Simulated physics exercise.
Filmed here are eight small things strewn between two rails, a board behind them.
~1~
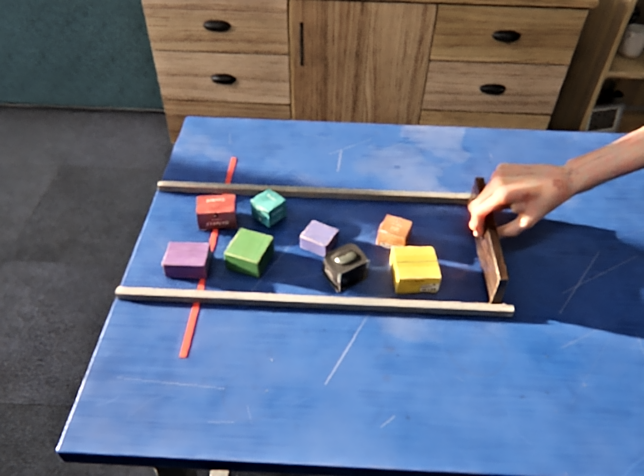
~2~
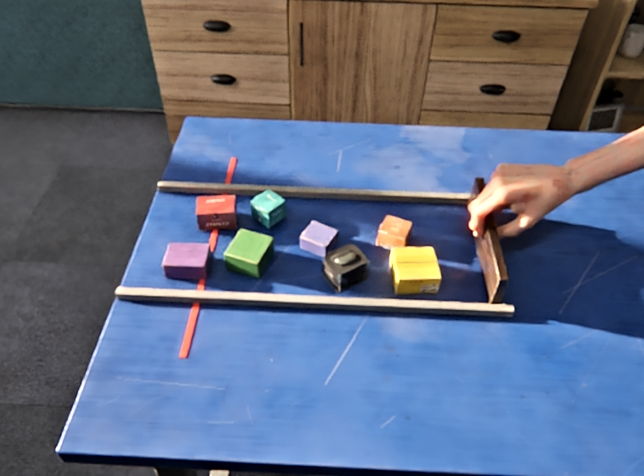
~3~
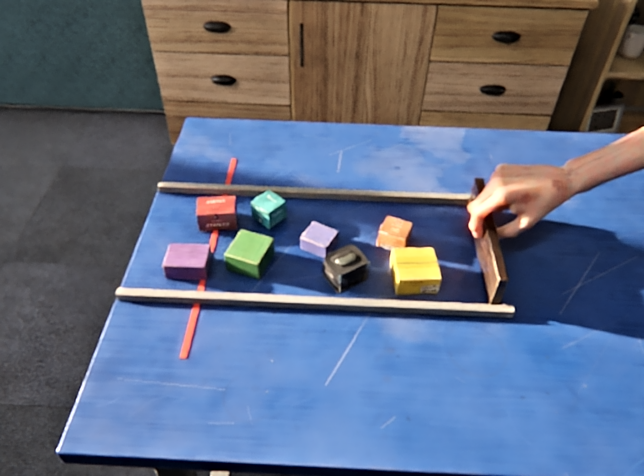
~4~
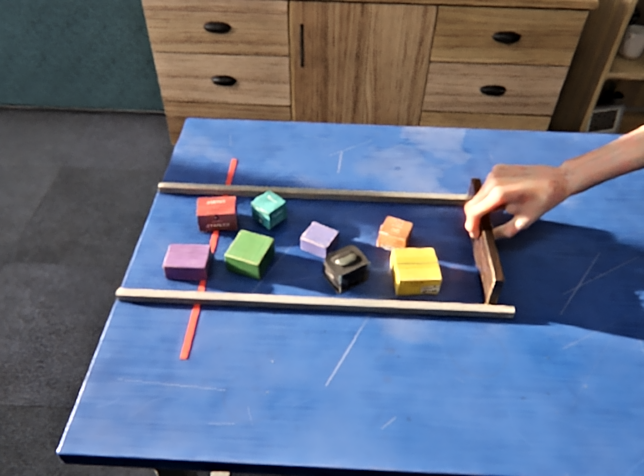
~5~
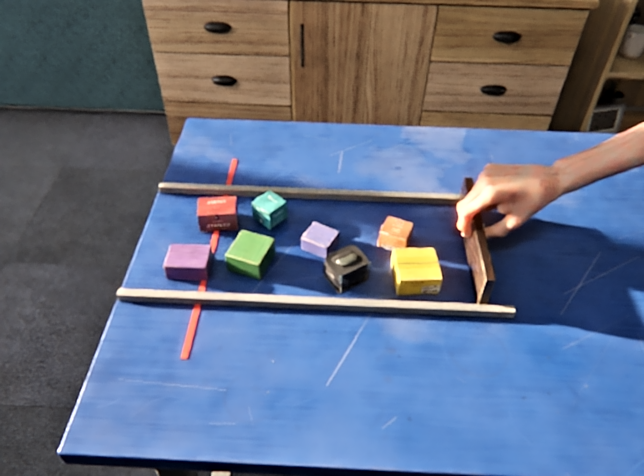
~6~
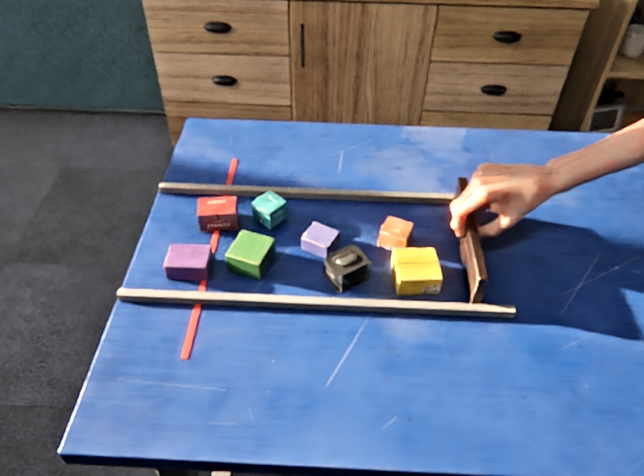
A dark board held upright by a hand at the right end of two rails stays nearly still at first, then slides slightly left between them. The eight small objects strewn ahead of it, including a yellow block and a black one, stay in place, with a gap still separating them from the board.
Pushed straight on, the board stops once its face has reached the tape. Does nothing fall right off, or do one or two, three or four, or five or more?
Under three but some drop.
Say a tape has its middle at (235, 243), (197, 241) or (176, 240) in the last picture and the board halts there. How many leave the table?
Respectively, 1, 2 and 5.
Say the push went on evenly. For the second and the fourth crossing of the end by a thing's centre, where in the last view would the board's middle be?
(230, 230), later (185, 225).
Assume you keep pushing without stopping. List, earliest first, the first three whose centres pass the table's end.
Going earliest first, it's the purple block, next the green block, and after that the black case.
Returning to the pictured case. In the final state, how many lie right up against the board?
Number: 3.
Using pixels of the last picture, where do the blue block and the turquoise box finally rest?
One ends up near (171, 236) and the other near (209, 202).
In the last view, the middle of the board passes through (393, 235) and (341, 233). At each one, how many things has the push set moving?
It comes to 3 for the first spot, 5 for the other.
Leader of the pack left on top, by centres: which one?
That's the black case.
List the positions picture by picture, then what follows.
Purple block (188, 260); red box (217, 212); green block (250, 253); board (486, 238); tape (213, 240), in the first frame.
Red box (217, 213); orange box (395, 234), in the second frame.
Green block (250, 254); blue block (320, 240), in the third frame.
Purple block (189, 262); turquoise box (269, 210), in the fourth frame.
Red box (218, 214); board (475, 238), in the fifth frame.
Purple block (189, 262); red box (218, 214); green block (251, 254); board (468, 238); tape (214, 242), in the sixth frame.
Soon after, none off yet; purple block at rest near (189, 262); red box at rest near (218, 214); green block at rest near (251, 254).
Then, none off yet; purple block moved about its own width near (151, 262); red box at rest near (218, 214); green block moved about its own width near (193, 248).
At rest, the number that fall off is one or two; fallen, green block and purple block.
